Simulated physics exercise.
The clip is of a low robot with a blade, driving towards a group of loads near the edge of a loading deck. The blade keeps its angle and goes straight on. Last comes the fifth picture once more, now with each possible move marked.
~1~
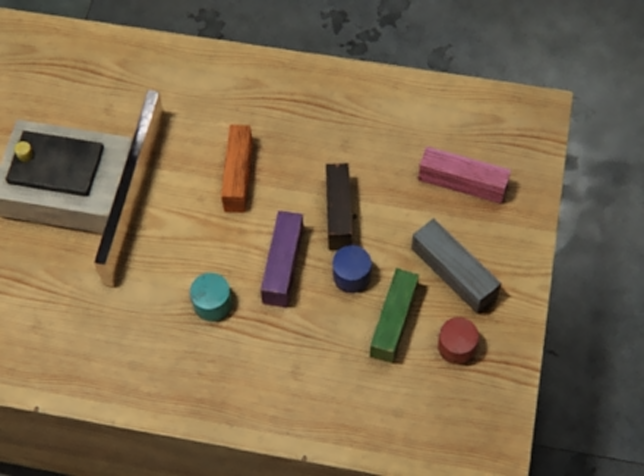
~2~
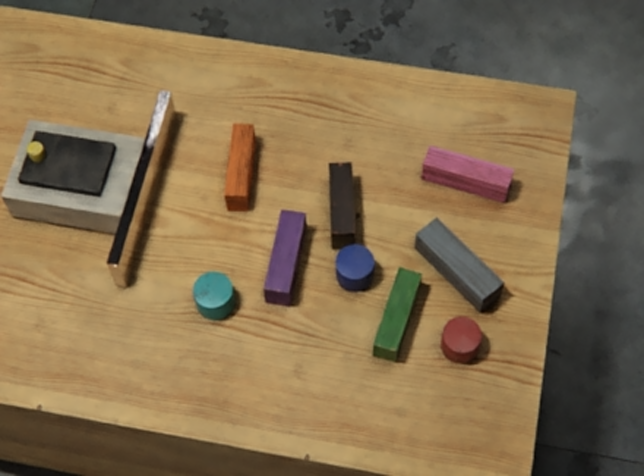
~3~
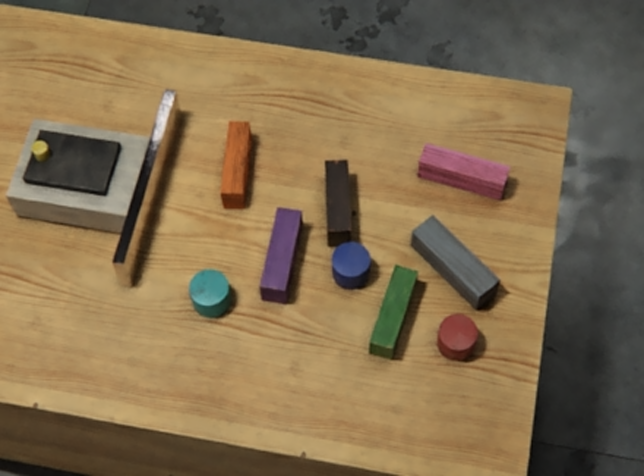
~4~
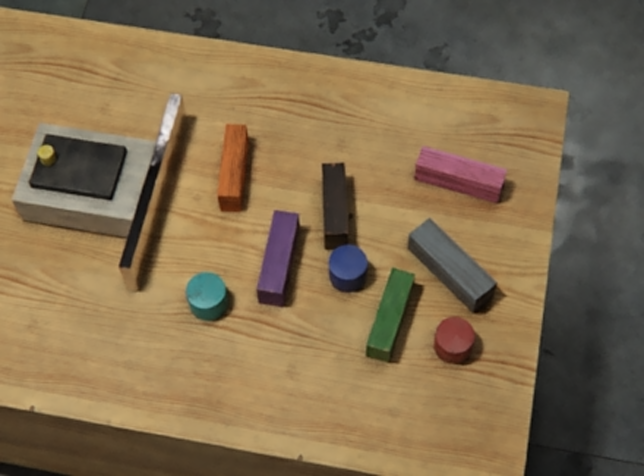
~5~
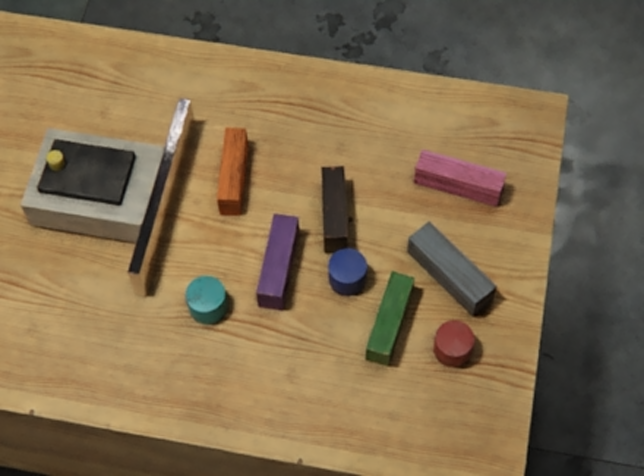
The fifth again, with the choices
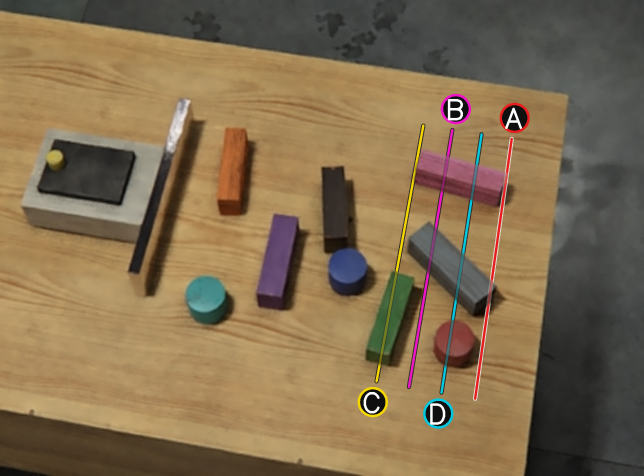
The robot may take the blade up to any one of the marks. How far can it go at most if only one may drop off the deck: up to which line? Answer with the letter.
Line D.
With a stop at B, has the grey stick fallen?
No.
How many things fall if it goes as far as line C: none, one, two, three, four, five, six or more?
By then, none.
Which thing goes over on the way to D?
It is the grey stick.
On the marked copy, A at (494, 261); B at (432, 251); C at (401, 246); D at (463, 256).
With D. Early on, robot (199, 189); turquoise canister (273, 311); orange stick (295, 181).
Further on, robot (305, 206); red canister (460, 348); grey stick (467, 269).
At the end, robot (391, 220); grey stick over the edge; red canister (518, 390); one fallen.
As for the rest, A drops five; B is within the limit but short; C is within the limit but short.
